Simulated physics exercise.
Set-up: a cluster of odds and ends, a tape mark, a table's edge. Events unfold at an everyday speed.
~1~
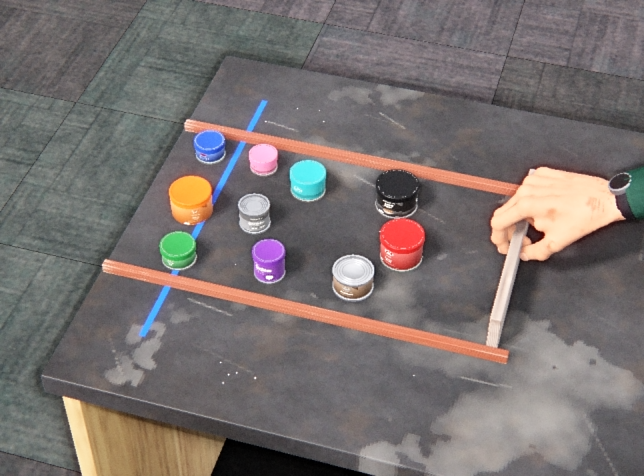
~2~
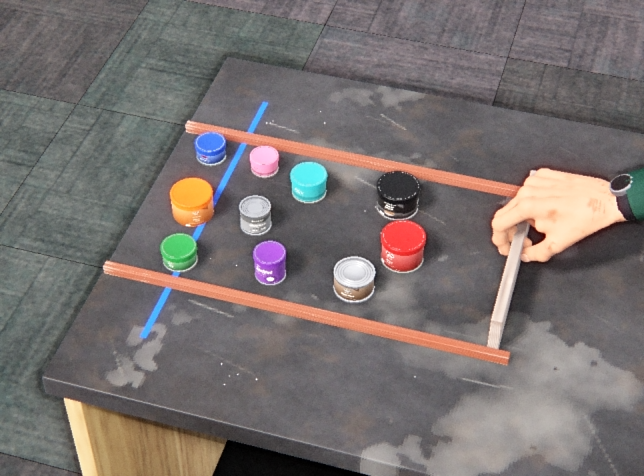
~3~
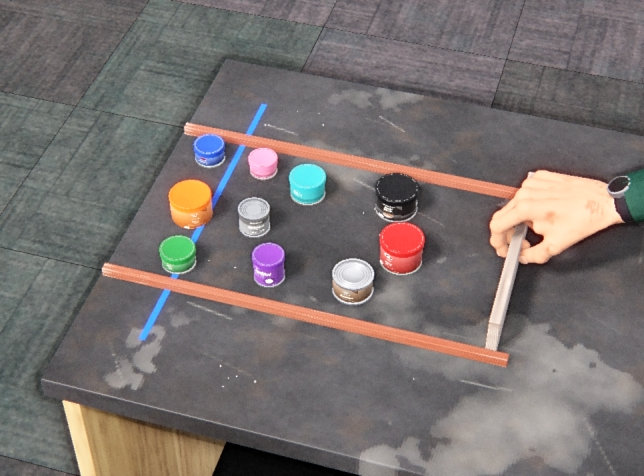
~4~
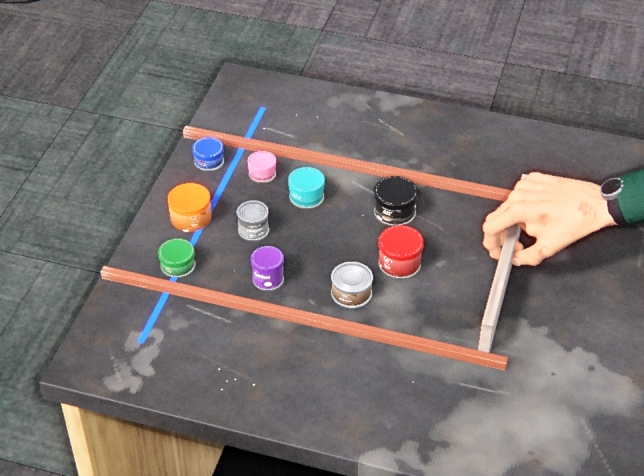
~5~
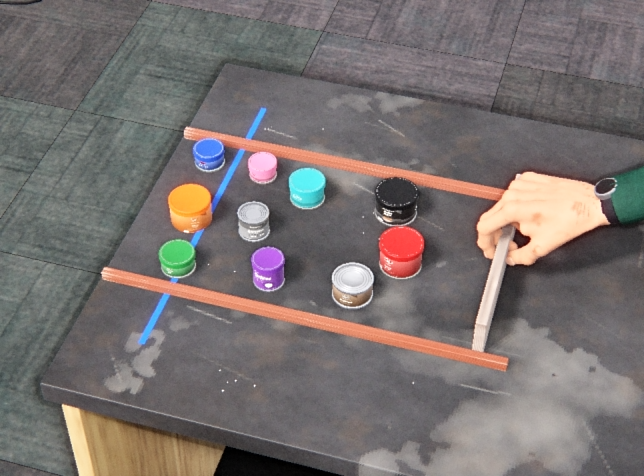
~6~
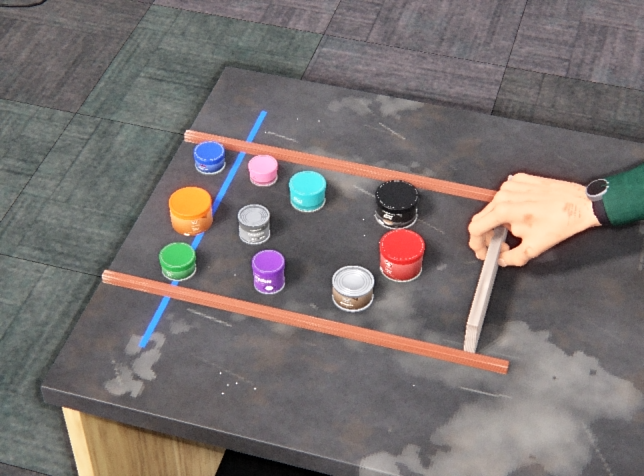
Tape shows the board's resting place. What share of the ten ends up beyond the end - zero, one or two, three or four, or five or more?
What ends up beyond the end is one or two of them.
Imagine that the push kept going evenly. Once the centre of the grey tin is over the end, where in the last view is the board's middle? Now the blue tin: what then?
First one: Around (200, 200). Other one: Around (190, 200).
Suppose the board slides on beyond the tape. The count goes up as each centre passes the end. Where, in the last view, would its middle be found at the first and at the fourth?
In pixels, around (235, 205) followed by around (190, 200).
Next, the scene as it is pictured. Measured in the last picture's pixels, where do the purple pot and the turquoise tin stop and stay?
(155, 262), and the other (170, 179).
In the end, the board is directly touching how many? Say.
It adds up to 4.
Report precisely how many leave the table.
Result - number fallen: 1.
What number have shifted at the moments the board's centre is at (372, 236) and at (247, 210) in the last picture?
Moved so far: 3, later 9.
Soon after, none off yet; blue tin at rest near (210, 158); orange tub at rest near (191, 212); green tin at rest near (178, 262).
Then, none off yet; blue tin at rest near (210, 158); orange tub moved about its own width near (167, 206); green tin moved about its own width near (149, 261).
At rest, the number that fall off is one or two; fallen, orange tub.
